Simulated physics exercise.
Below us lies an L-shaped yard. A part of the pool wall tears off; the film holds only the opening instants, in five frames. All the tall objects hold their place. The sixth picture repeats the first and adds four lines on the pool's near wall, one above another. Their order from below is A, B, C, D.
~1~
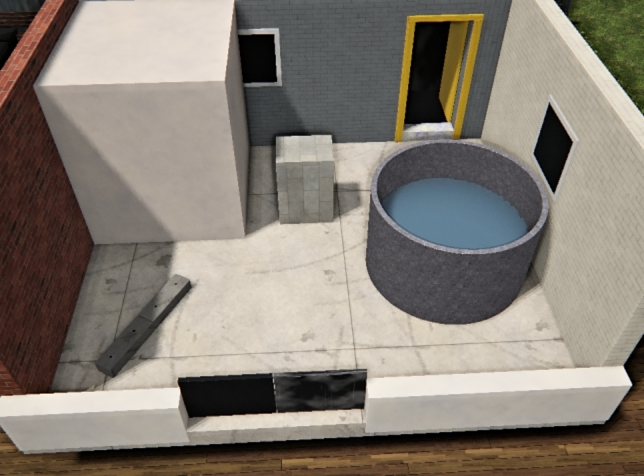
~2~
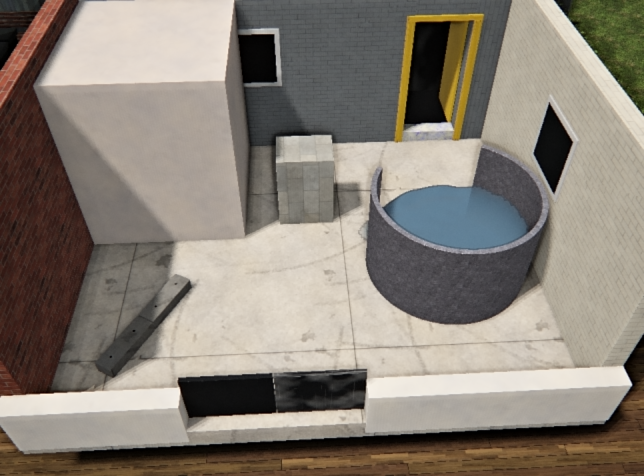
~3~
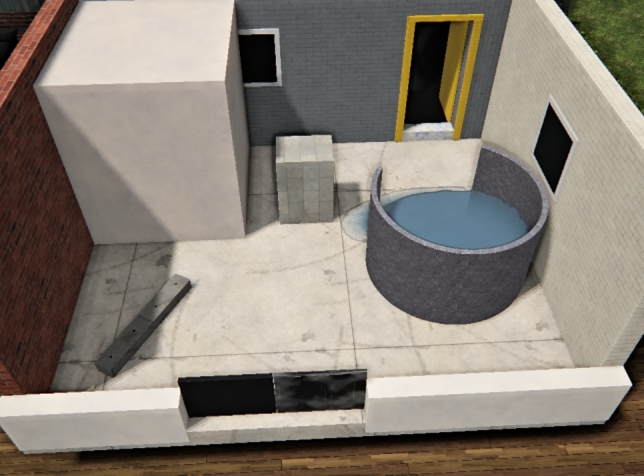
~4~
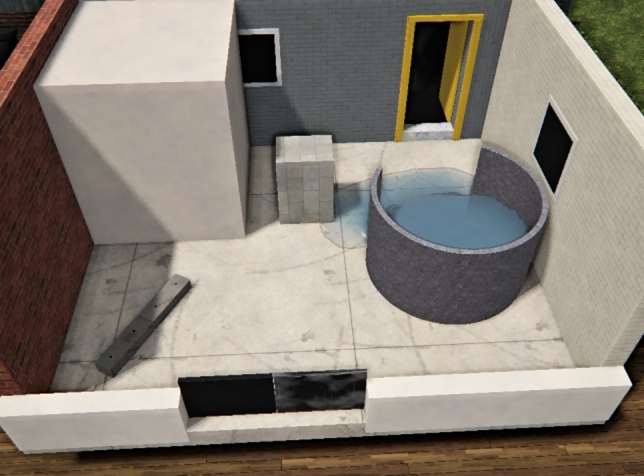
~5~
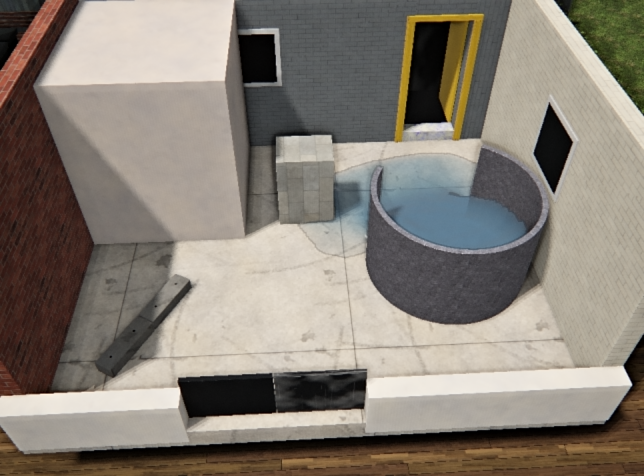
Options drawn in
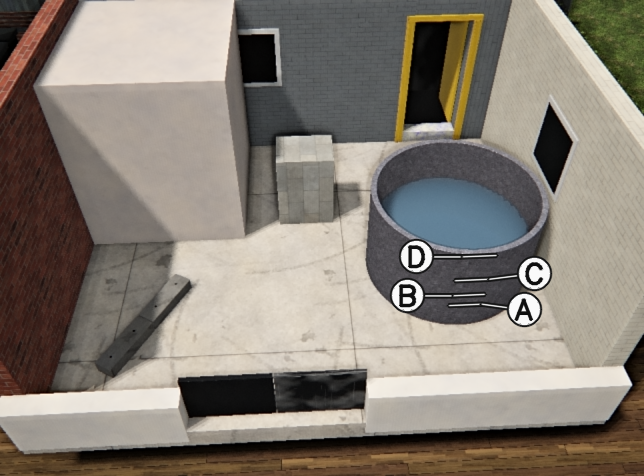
Blue water leaving a round dark stone pool through a gap at its back and spreading leftward across the pale walled yard.
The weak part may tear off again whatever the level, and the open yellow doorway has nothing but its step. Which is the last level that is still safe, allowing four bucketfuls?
A.
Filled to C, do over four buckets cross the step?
Yes, that goes wrong.
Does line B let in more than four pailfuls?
Yes.
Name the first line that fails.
B.
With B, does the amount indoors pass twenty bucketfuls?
No, it does not.
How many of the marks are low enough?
One.
On the marked copy, A at (465, 304); B at (468, 295); C at (472, 279); D at (478, 256); from the bottom up A, B, C, D.
If A is chosen, a splash gets over, under a bucket.
If B is chosen, about 7 bucketfuls get in.
If C is chosen, dozens of bucketfuls pour in.
If D is chosen, dozens of bucketfuls pour in.
